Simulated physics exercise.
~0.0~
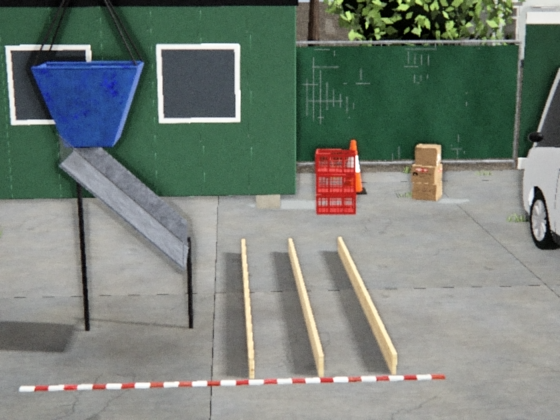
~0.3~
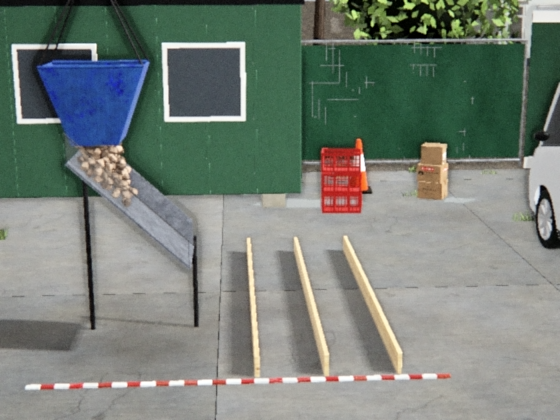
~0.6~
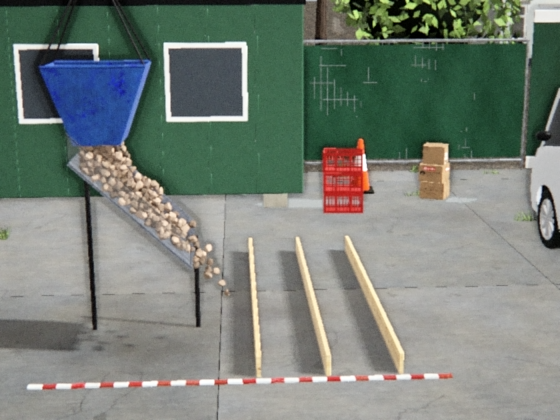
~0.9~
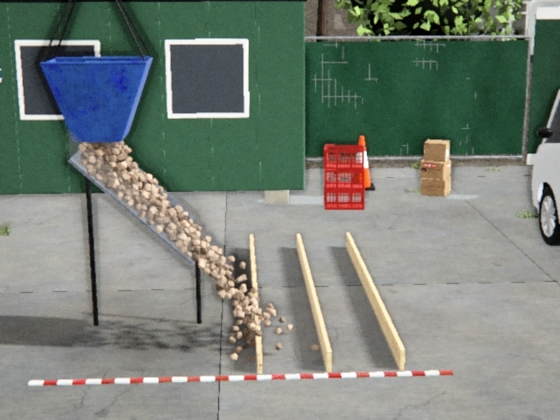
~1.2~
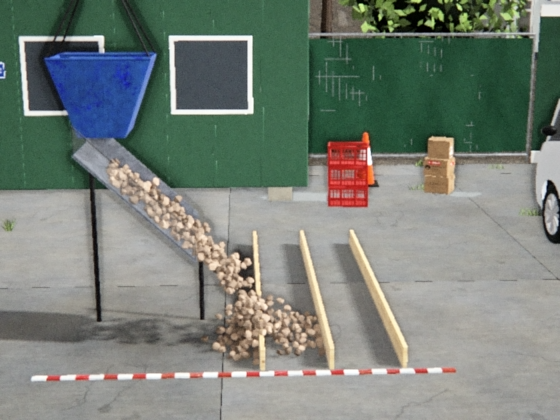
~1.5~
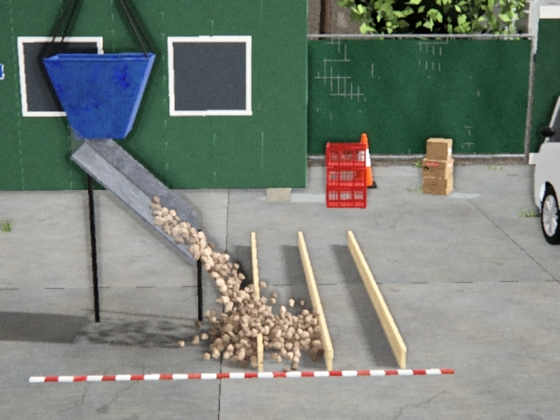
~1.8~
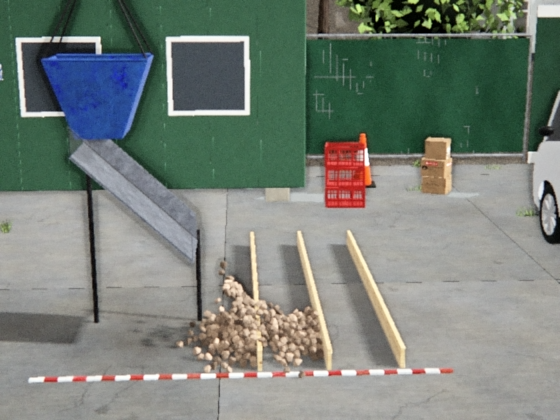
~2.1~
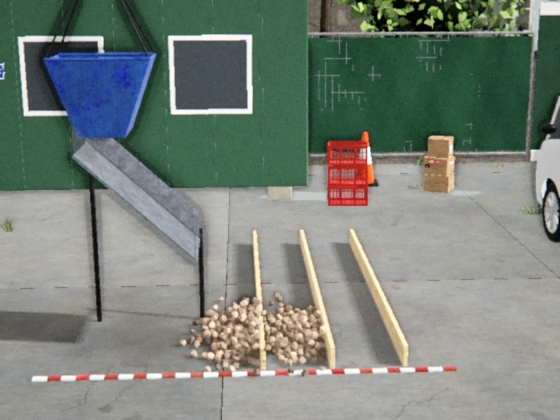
Brownish stones dropped from a hanging blue skip, slid down a sloping steel chute and spilled to the right onto the concrete, coming to rest in a low heap around the leftmost plank, partly left of it and partly in the left bay.
